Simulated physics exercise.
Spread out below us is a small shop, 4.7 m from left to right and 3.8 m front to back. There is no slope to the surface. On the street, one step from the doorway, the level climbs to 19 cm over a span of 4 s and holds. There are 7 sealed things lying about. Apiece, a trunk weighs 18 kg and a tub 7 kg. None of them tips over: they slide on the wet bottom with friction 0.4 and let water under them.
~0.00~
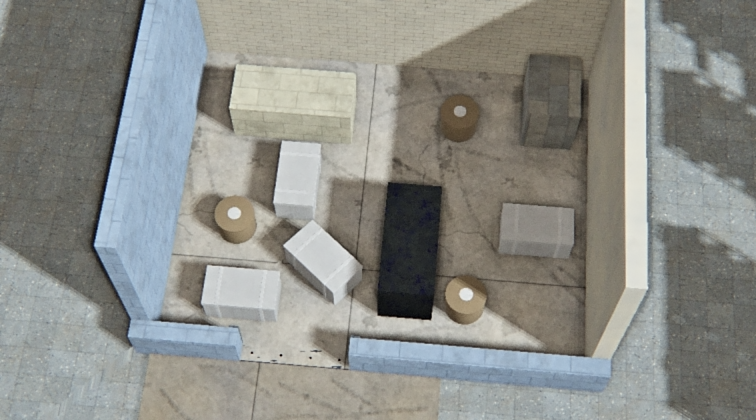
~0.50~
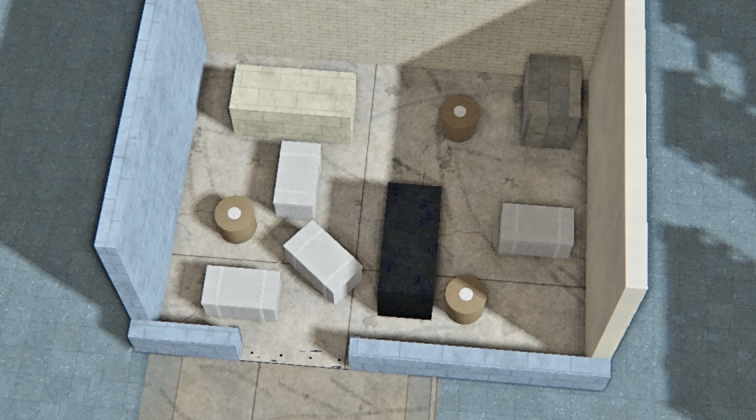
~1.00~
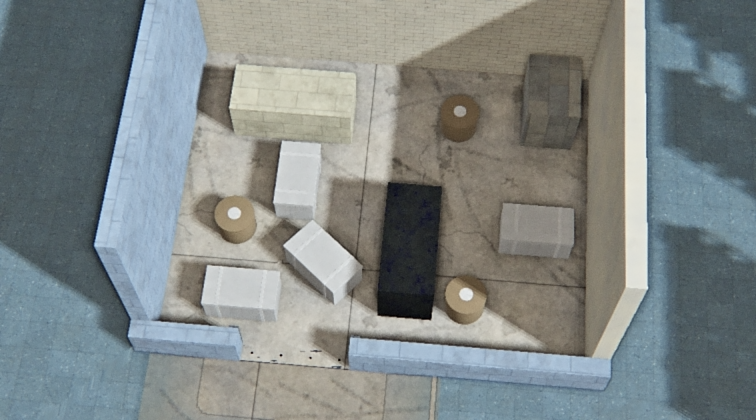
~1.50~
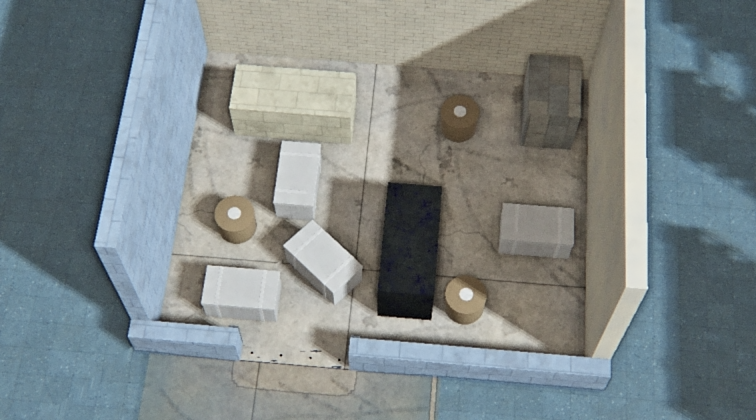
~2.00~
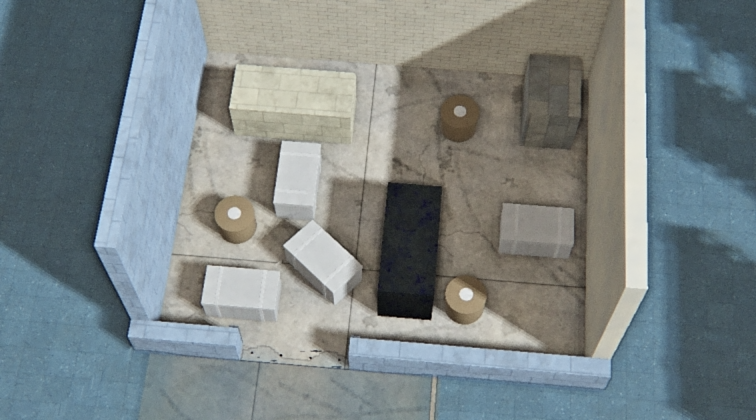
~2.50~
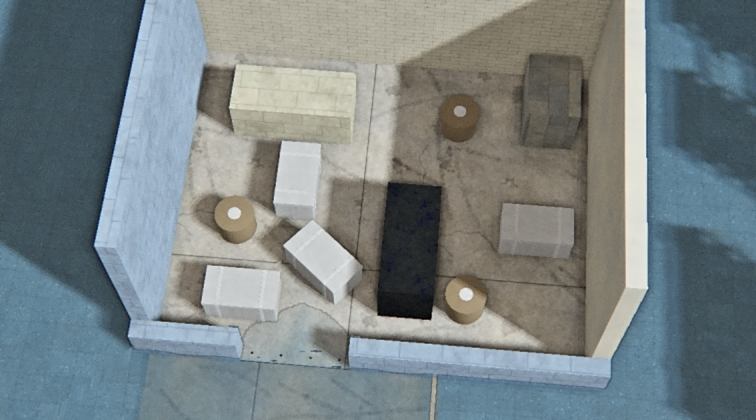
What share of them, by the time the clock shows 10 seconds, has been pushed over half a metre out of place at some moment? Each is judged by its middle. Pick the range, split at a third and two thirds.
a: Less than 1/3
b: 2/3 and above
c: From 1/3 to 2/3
Answer: B.
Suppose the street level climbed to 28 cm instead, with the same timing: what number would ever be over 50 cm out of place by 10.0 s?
Then 6.
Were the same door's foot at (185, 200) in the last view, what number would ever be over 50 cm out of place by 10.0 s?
In that case 4 of them.
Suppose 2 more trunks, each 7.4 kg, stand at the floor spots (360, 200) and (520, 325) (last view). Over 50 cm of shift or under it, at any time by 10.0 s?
Well, the first one tops the mark, and the second stays under the mark.
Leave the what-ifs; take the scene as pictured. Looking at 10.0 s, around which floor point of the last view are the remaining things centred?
Roughly at (385, 191).
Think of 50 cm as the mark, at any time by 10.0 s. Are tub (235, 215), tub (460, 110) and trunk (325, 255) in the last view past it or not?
In turn: Above the mark, above the mark, above the mark.
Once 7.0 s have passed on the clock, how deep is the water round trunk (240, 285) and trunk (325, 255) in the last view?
Depths: Near 7 cm, then near 4 cm.
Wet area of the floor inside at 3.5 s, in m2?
1.5 m2.
After 3.5 s 0 of 7 are over 50 cm from their spots; 0 afloat.
After 4.5 s 1 of 7 are over 50 cm from their spots; 0 afloat.
After 7.0 s 4 of 7 are over 50 cm from their spots; 3 afloat.
After 10.0 s 4 of 7 are over 50 cm from their spots, and 5 have been at some point; 5 afloat.
